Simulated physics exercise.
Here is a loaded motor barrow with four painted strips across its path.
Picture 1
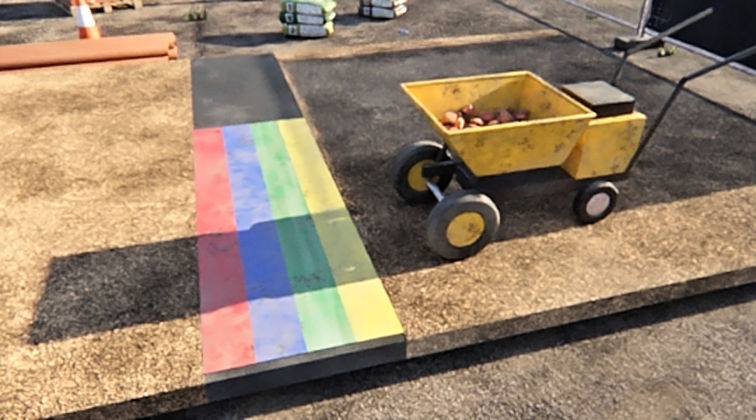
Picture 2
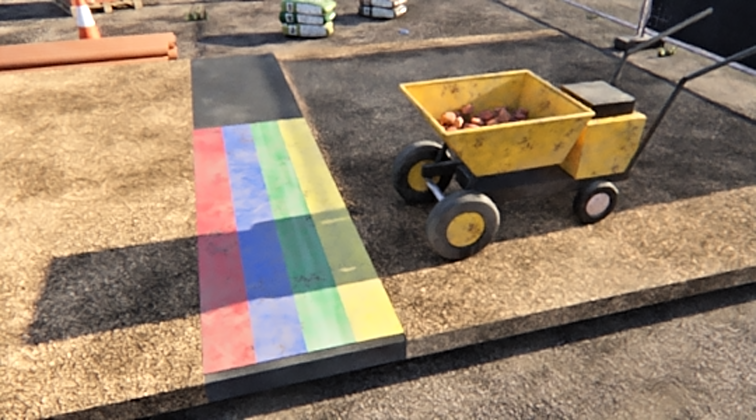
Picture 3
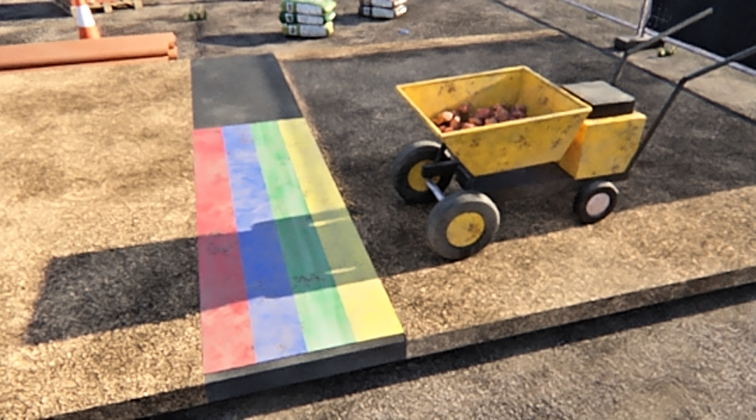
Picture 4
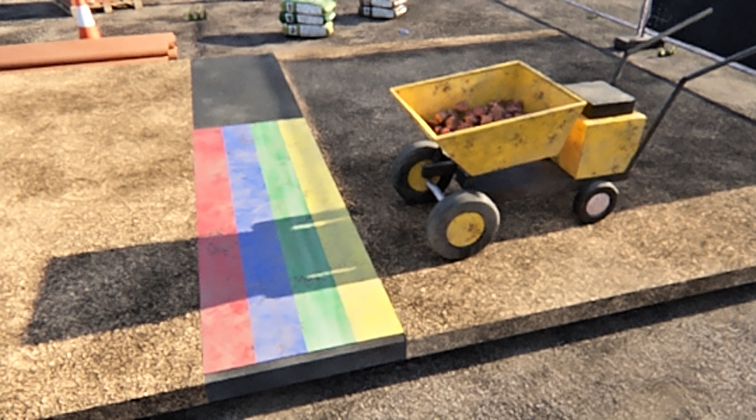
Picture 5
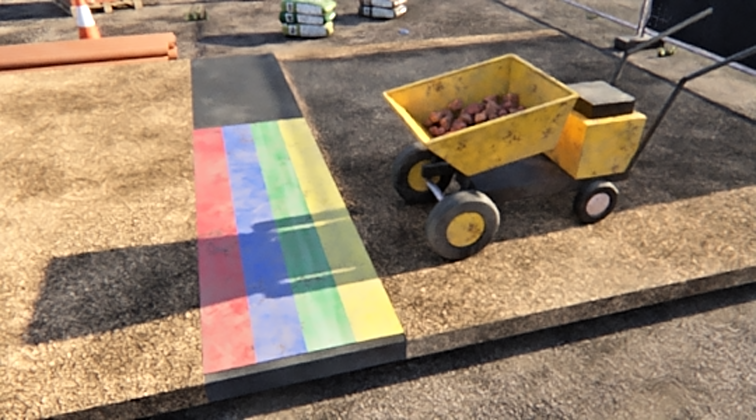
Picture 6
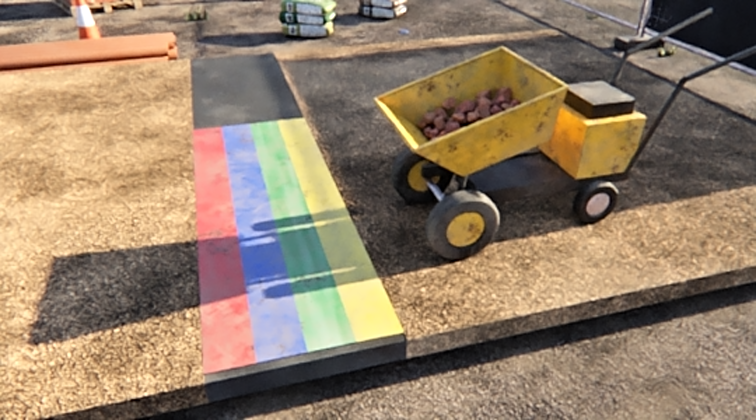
In this clip, a yellow motor barrow loaded with reddish-brown lumps stands to the right of red, blue, green and yellow painted strips, and its skip, level at first, gradually tilts forward to the left while the wheels stay still.
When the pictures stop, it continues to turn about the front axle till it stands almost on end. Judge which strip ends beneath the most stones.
Beneath the most stones: The green strip.
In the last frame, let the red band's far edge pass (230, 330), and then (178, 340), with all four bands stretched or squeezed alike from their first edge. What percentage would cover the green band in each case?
Near 40 and 40 in a hundred.
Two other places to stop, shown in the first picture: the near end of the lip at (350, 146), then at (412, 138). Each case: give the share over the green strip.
0 %, then 40 %.
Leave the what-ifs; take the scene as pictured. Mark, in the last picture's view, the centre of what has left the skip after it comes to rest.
I'd place the middle at about (305, 243).
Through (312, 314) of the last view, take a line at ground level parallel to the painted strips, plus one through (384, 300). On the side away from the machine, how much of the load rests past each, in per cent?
Around 40 in a hundred for the first, 100 in a hundred for the second.
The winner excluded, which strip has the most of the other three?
Second place goes to that yellow strip.
Just after the last frame, skip tipped steeply; every one in the skip.
A moment on, skip tipped right over; the larger part in the skip; about a tenth over the yellow strip; about a tenth over the green strip.
Further on, skip tipped right over; about a tenth in the skip; roughly a quarter over the yellow strip; roughly half over the green strip; roughly a quarter over the blue strip; about a tenth over the red strip; just a few off the paint.
When it is over, skip tipped right over; just a few in the skip; roughly a quarter over the yellow strip; roughly half over the green strip; about a tenth over the blue strip; about a tenth over the red strip; just a few off the paint.
